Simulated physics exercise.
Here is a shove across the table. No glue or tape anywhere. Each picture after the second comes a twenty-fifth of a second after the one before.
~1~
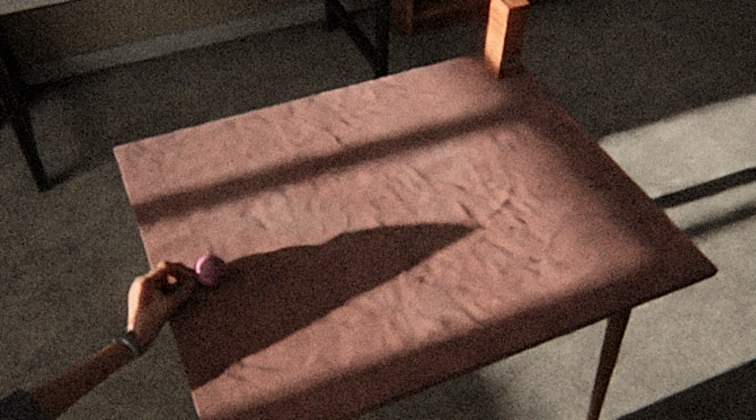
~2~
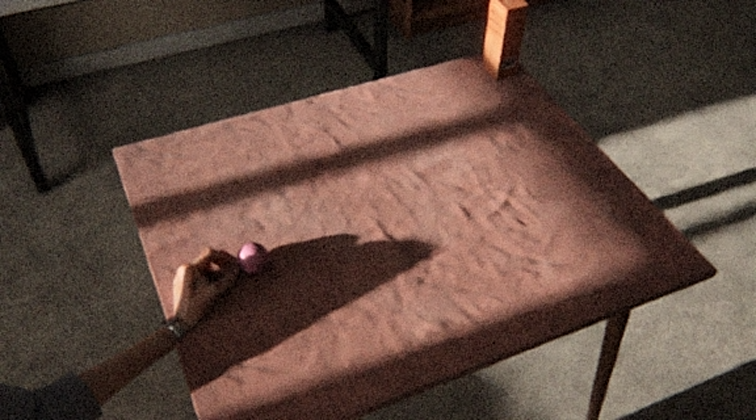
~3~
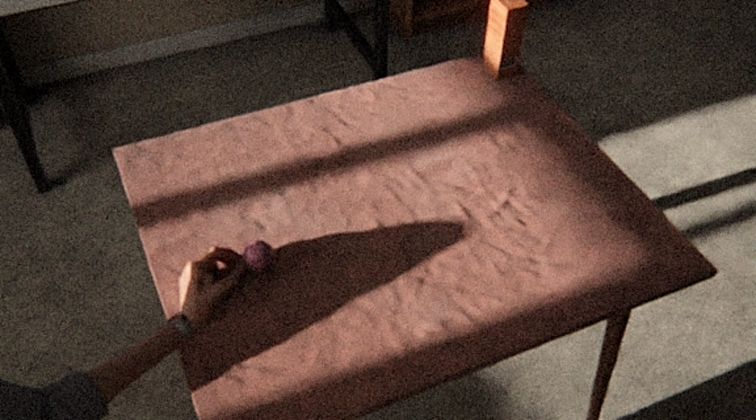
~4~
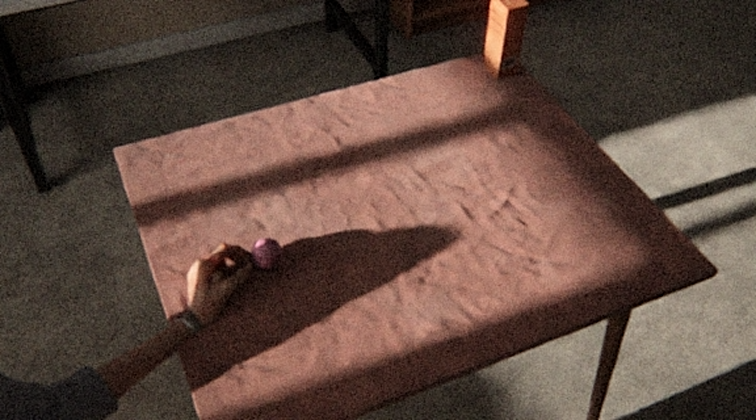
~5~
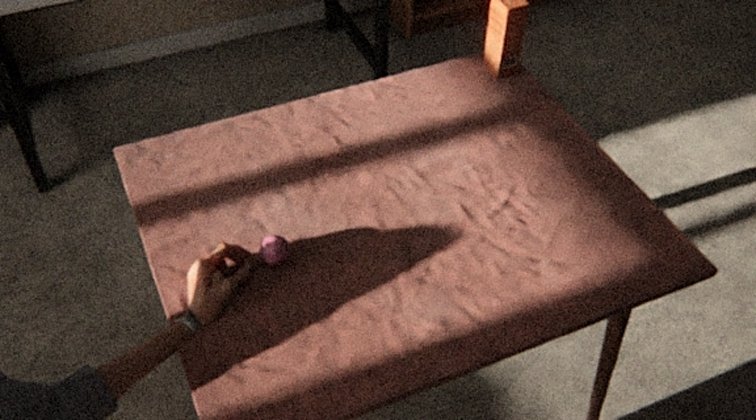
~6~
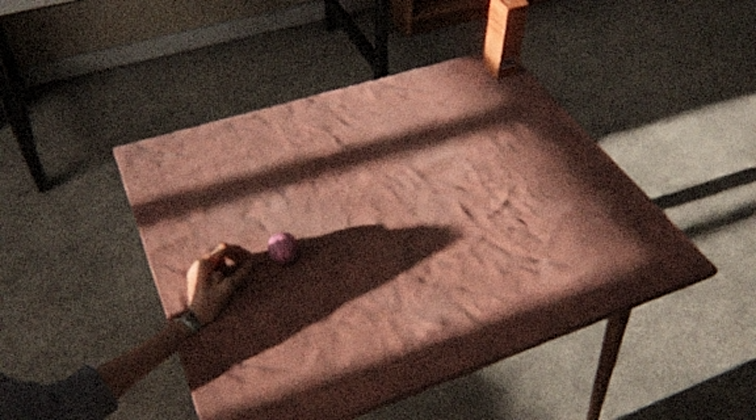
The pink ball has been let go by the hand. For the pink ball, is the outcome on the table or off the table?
It does not leave the tabletop.
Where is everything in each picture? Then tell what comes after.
Under the hand; pink ball (211, 270), in the first frame.
Under the hand; pink ball (253, 258), in the second frame.
Under the hand; pink ball (259, 256), in the third frame.
Pink ball (267, 254), in the fourth frame.
Pink ball (275, 251) moved a little, in the fifth frame.
Pink ball (283, 248) moved a little, in the sixth frame.
Then, 0.20 s later than the last frame, pink ball moved well along near (319, 237).
Then, 0.50 s later than the last frame, pink ball moved well along near (355, 225).
When it is over, moved from the start, pink ball. End places, in pixels of the last picture, pink ball near (378, 218).
